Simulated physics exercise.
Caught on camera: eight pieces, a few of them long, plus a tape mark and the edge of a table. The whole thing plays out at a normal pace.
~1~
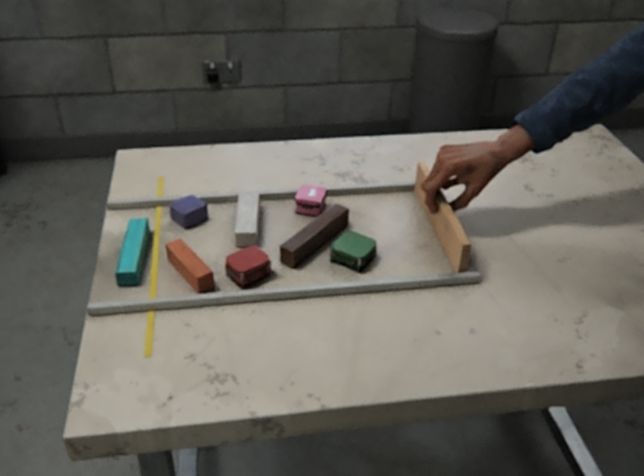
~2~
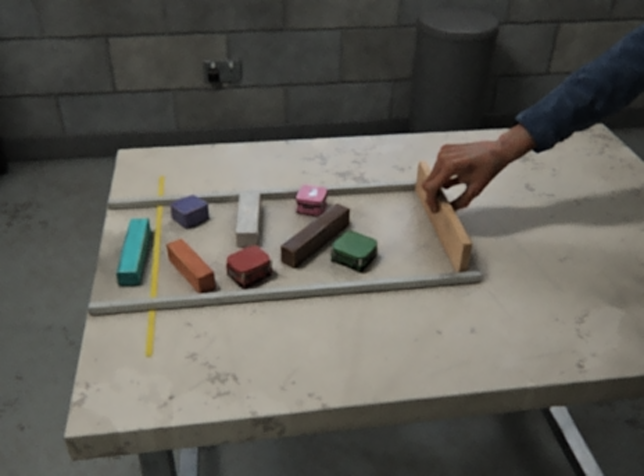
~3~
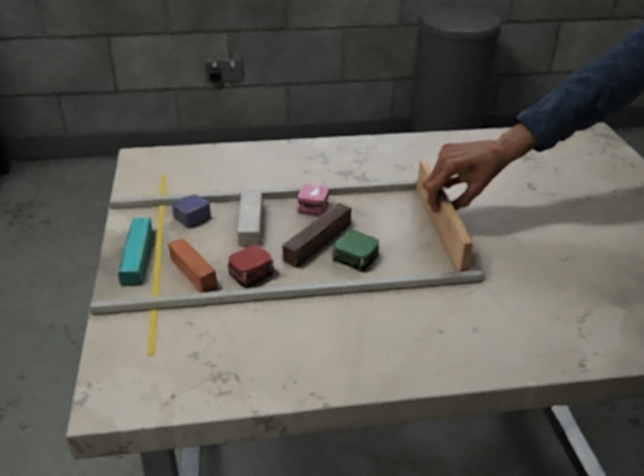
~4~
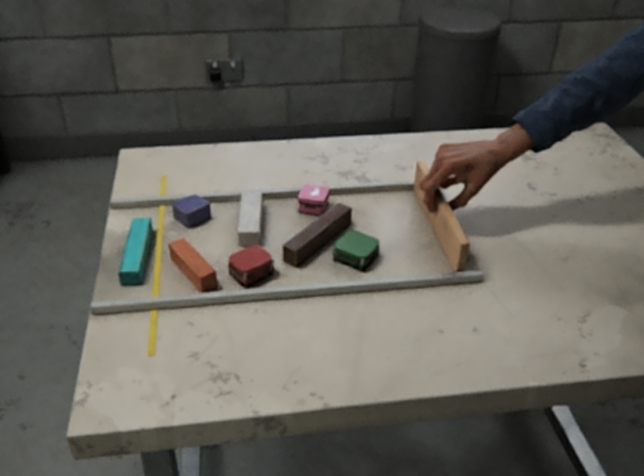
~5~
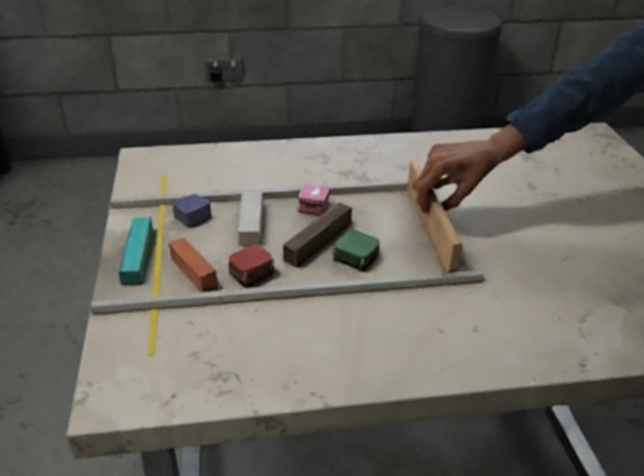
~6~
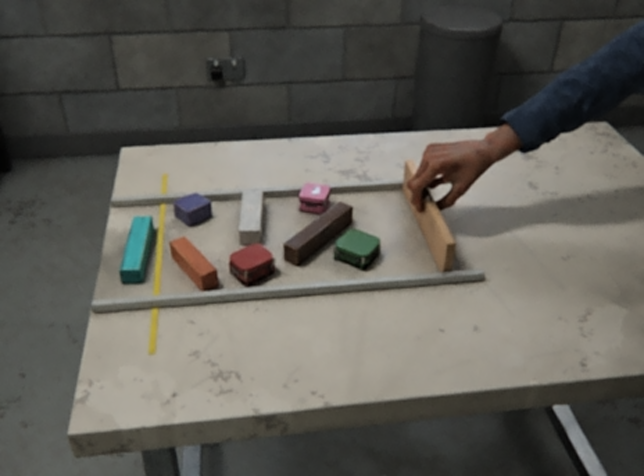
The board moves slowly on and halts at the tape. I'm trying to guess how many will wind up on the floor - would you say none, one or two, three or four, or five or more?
Pieces that go over the edge: Either three or four.
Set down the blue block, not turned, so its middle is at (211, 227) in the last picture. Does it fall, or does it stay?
It drops down.
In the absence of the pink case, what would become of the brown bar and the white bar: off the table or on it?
The brown bar is still there, the white bar is still there.
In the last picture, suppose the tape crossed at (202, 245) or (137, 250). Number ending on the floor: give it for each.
You'd find 0 and then 5 on the floor.
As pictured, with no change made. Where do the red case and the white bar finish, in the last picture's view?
One ends up near (98, 283) and the other near (114, 221).
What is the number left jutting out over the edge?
3 overhanging.
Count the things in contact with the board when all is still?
Tally at the end: 3.
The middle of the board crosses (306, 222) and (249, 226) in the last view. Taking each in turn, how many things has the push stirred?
First position 4; second position 7.
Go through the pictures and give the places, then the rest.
Turquoise stick (133, 251); blue block (189, 212); orange bar (190, 266); board (440, 215); tape (156, 251), in the first frame.
Blue block (190, 211); board (441, 214), in the second frame.
Orange bar (192, 265); pink case (313, 201), in the third frame.
Turquoise stick (137, 250); green case (357, 251), in the fourth frame.
Blue block (192, 210); white bar (251, 218), in the fifth frame.
Turquoise stick (138, 248); blue block (193, 209); orange bar (194, 263); board (426, 213); tape (160, 248), in the sixth frame.
Soon after, none off yet; turquoise stick at rest near (138, 248); blue block at rest near (193, 209); orange bar at rest near (194, 263).
After that, none off yet; turquoise stick at rest near (138, 248); blue block displaced about its own width near (170, 209); orange bar displaced a little near (163, 268).
In the end, the number that fall off is three or four; gone, orange bar, blue block and turquoise stick.
